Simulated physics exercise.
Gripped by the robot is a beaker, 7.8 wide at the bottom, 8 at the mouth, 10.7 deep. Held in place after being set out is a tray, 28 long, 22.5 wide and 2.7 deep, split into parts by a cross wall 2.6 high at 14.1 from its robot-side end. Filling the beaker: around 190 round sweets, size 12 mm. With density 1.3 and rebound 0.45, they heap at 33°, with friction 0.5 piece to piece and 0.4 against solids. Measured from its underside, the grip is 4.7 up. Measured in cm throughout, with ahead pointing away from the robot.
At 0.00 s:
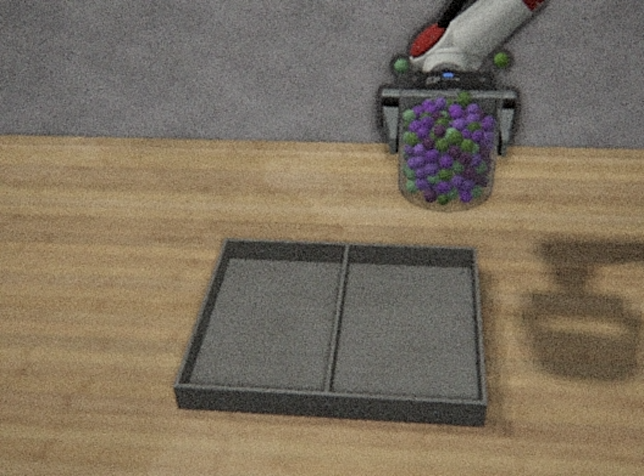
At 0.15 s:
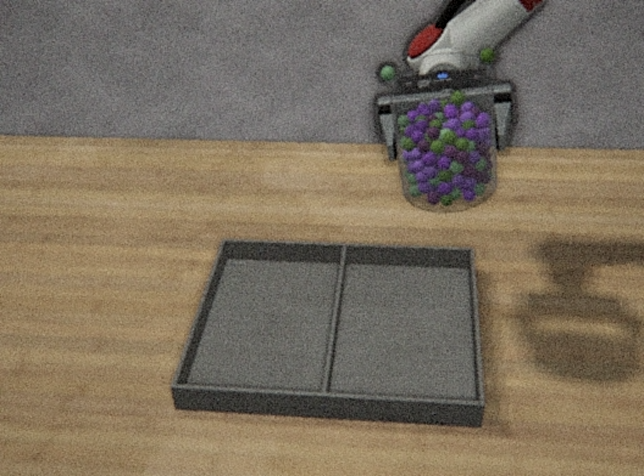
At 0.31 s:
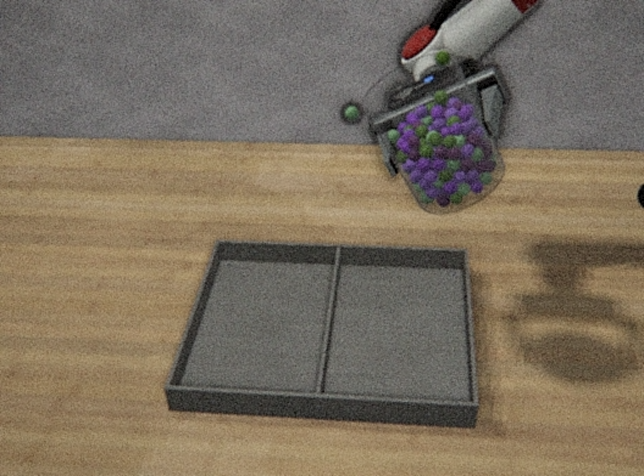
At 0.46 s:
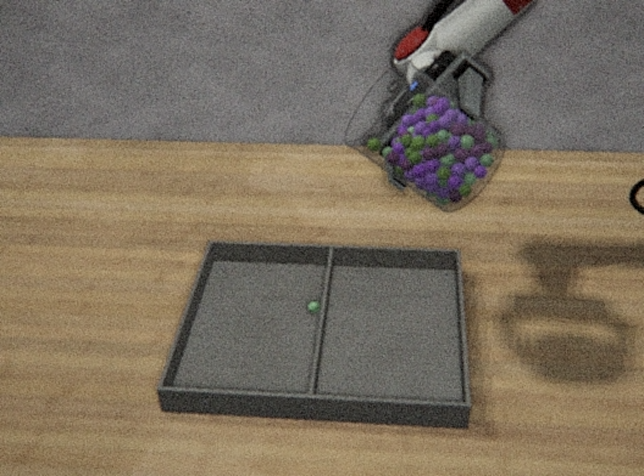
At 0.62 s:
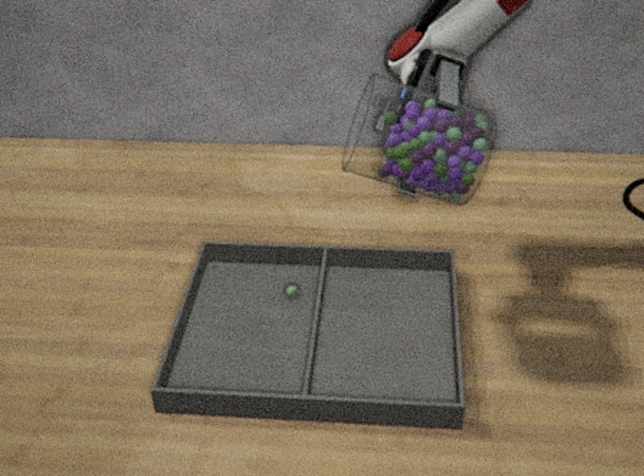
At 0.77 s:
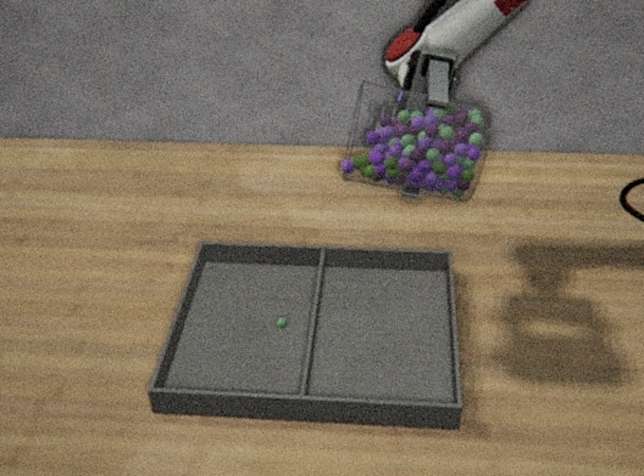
Robot arm tilting a clear beaker of purple and green balls steeply leftward, one green ball dropping into the divided grey tray.
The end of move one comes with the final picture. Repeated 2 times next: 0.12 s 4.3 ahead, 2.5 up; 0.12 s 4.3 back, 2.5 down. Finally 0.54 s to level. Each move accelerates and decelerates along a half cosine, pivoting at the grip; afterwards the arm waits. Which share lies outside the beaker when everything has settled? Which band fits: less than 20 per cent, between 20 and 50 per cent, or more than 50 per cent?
It falls above 50 per cent.
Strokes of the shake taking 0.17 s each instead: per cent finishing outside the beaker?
Then roughly 40 percent.
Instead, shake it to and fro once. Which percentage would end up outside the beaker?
Approx. 60 per cent.
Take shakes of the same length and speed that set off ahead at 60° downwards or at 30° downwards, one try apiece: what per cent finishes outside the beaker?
First try some 10 %, second try some 30 %.
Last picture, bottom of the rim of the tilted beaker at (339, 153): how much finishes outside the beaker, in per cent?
About 45 %.
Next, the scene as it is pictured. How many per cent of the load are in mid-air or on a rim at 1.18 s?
I'd put it near 4 per cent.
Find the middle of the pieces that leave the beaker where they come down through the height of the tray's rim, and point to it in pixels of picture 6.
(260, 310).
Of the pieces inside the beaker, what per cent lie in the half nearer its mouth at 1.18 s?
Roughly 75 %.
By 1.18 s, tilted 79° forward, highest piece 26 above the table; 92 in the beaker, 87 in the far-side part, 5 in the robot-side part, 7 in flight or on a rim.
By 1.59 s, tilted 25° forward, highest piece 25 above the table; 124 in the far-side part, 52 in the beaker, 12 in the robot-side part, 3 on the table or floor.
By 1.99 s, level, highest piece 24 above the table; 124 in the far-side part, 52 in the beaker, 12 in the robot-side part, 3 on the table or floor.
By 3.04 s, level, highest piece 24 above the table; 124 in the far-side part, 52 in the beaker, 12 in the robot-side part, 3 on the table or floor.
Final count, 124 in the far-side part, 52 in the beaker, 12 in the robot-side part, 3 on the table or floor. That is 73 % outside the beaker.
